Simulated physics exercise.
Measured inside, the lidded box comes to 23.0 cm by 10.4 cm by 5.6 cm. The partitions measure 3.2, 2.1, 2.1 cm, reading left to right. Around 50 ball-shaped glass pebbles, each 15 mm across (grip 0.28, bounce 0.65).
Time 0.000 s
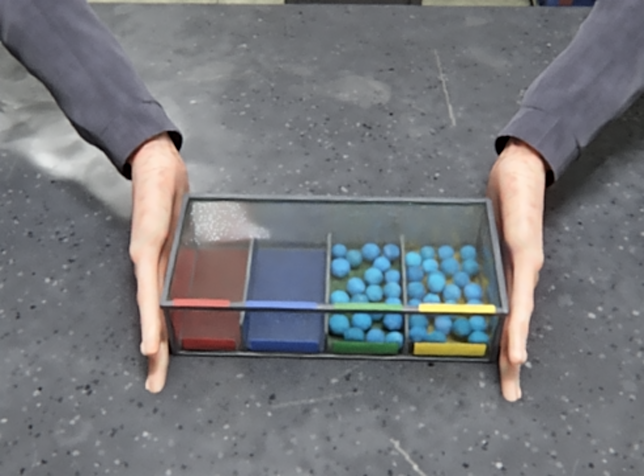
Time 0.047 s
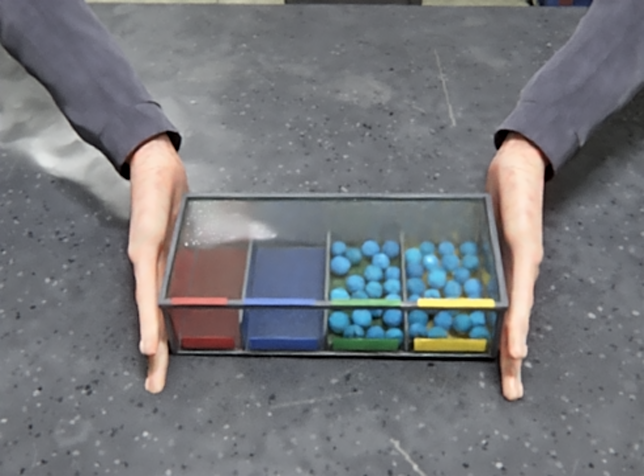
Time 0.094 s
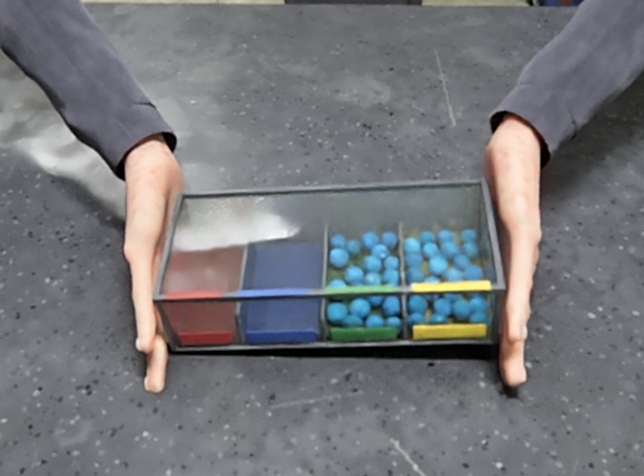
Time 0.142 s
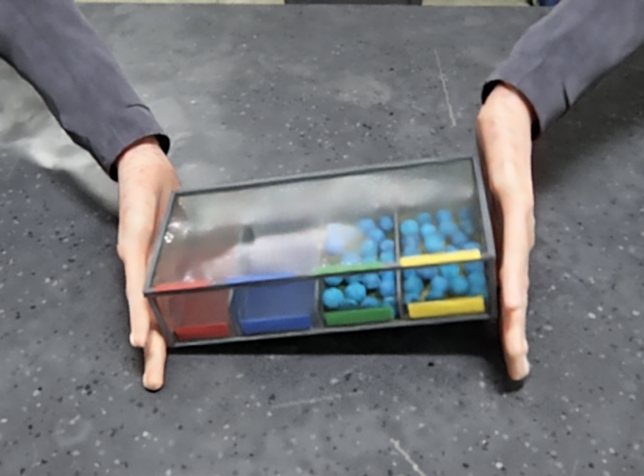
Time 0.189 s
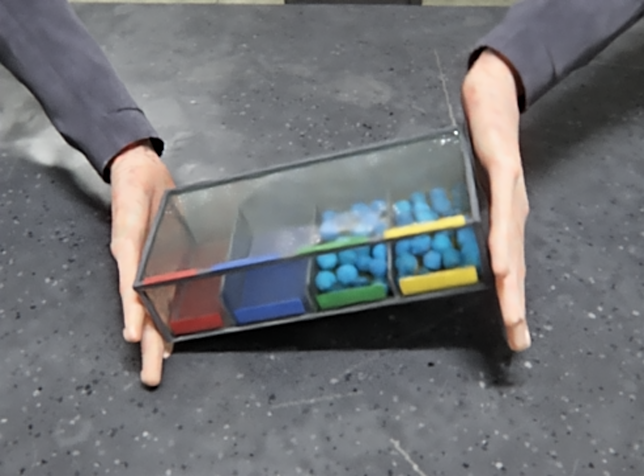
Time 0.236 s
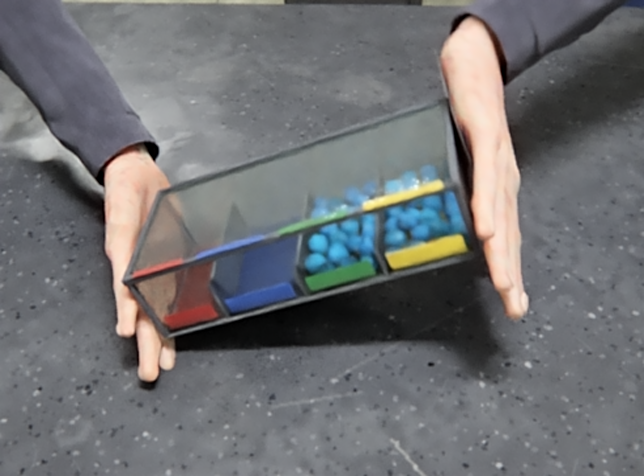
Two hands tilting a clear divided box, raising its right end while blue balls sit in the green and yellow sections.
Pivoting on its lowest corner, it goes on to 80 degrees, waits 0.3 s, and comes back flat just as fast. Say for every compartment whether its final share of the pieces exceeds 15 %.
Red: Exceeds, blue: Exceeds, green: Exceeds, yellow: Does not exceed.
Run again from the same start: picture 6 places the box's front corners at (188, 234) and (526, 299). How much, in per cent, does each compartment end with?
Red 0 %; blue 0 %; green 45 %; yellow 55 %.
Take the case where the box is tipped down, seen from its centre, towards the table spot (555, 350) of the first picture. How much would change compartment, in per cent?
Near 20 percent, give or take.
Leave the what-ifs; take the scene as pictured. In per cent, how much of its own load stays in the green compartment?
Around 50 %.
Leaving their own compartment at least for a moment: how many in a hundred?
Roughly 70 %.
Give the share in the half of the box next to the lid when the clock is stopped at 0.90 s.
Roughly 50 per cent.
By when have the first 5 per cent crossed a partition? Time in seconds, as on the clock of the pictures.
Around 0.75 seconds.
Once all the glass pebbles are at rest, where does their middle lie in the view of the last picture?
Roughly pixel (263, 274).
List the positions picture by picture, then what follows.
In the first picture, box tilt 0 degrees, front corners at (166, 303) and (502, 310); green 45 %, yellow 55 %.
In the second picture, box tilt 1 degrees, front corners at (165, 302) and (501, 304).
In the third picture, box tilt 5 degrees, front corners at (159, 297) and (498, 286), lowest corner left back.
In the fourth picture, box tilt 11 degrees, front corners at (149, 291) and (489, 254), lowest corner left back.
In the fifth picture, box tilt 18 degrees, front corners at (139, 284) and (473, 220), lowest corner left back.
In the sixth picture, box tilt 24 degrees, front corners at (129, 279) and (452, 184), lowest corner left back; green 45 %, yellow 55 %. Its pace works out near 135 degrees a second.
Then, at 0.90 s, tilt 80 degrees; red 15 %, blue 30 %, green 35 %, yellow 15 %.
After 1.34 s, tilt 43 degrees; red 45 %, blue 25 %, green 25 %, yellow 5 %.
After 1.86 s, tilt 0 degrees; red 45 %, blue 25 %, green 25 %, yellow 5 %.
In the end, at 2.6 s, red 45 %, blue 25 %, green 25 %, yellow 5 %.
